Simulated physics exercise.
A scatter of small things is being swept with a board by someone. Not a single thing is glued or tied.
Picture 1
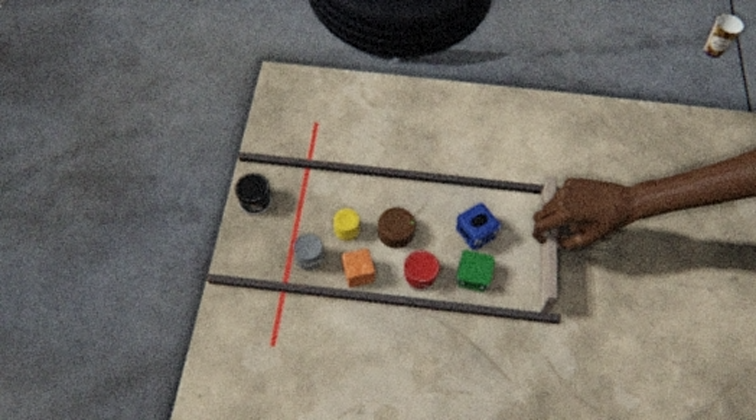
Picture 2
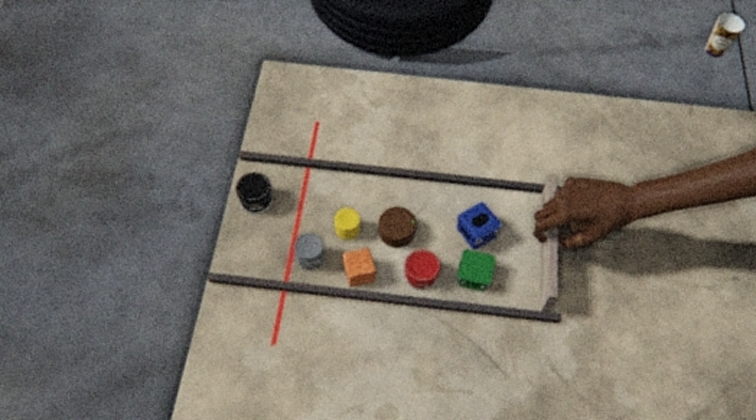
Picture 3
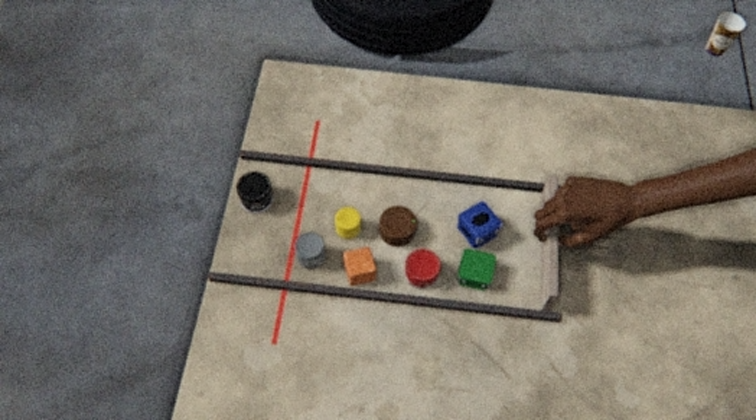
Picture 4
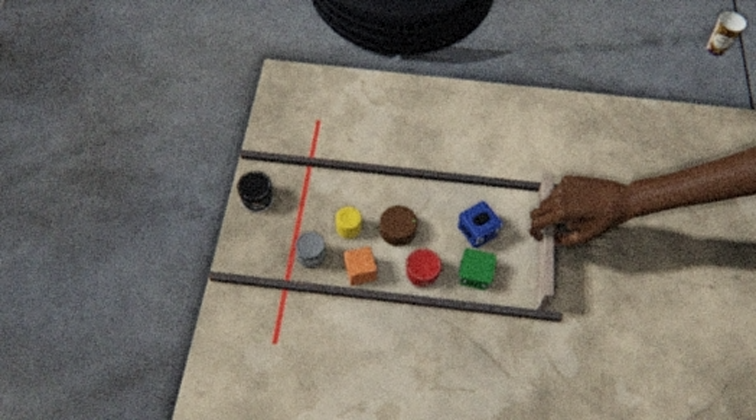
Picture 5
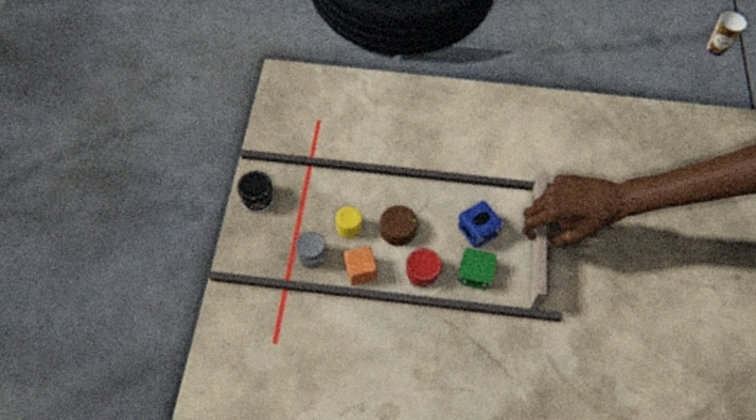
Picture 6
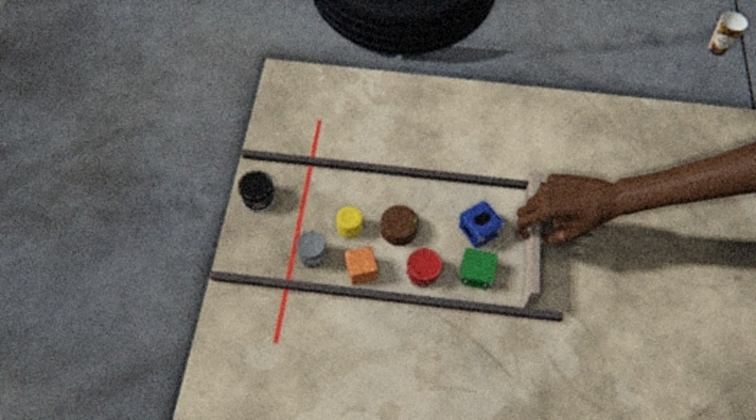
A hand slides a board slightly left between two dark rails, while the small coloured objects in front of it stay still.
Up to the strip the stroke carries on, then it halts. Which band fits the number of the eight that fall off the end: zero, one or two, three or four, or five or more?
I expect one or two drops over the end.
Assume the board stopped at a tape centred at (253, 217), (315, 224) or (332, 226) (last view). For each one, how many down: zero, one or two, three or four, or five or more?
Results per position - more than four / not one / none.
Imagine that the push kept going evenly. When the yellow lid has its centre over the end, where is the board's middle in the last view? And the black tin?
With the yellow lid it sits around (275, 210), with the black tin around (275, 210).
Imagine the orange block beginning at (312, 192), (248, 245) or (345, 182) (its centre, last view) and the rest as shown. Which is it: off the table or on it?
Going through them in turn, the case sits tight, then fails to stay, then sits tight.
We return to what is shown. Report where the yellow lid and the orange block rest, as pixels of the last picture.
In the last view, the middles sit near (244, 225) and near (211, 256).
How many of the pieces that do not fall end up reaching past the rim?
The number overhanging is 1.
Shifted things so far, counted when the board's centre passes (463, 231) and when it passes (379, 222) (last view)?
At the first spot the count is 3, and at the second it is 7.
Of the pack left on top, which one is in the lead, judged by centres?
Result - the orange block.
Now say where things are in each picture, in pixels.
Black tin (254, 194); grey tub (309, 253); yellow lid (347, 225); board (548, 243); tape (297, 225), in the first picture.
Grey tub (310, 252); brown lid (397, 227), in the second picture.
Yellow lid (348, 223); blue case (479, 225), in the third picture.
Black tin (256, 192); orange block (361, 266), in the fourth picture.
Grey tub (311, 251); green case (477, 270), in the fifth picture.
Black tin (257, 192); grey tub (312, 250); yellow lid (350, 223); board (532, 239); tape (300, 222), in the sixth picture.
Soon after, none off yet; black tin at rest near (257, 192); grey tub at rest near (312, 250); yellow lid at rest near (350, 223).
After that, none off yet; black tin at rest near (257, 192); grey tub displaced about its own width near (284, 245); yellow lid displaced about its own width near (314, 223).
And then, none off yet; black tin at rest near (257, 192); grey tub displaced well along near (234, 234); yellow lid displaced well along near (261, 231).
In the end, the number that fall off is one or two; gone, grey tub.
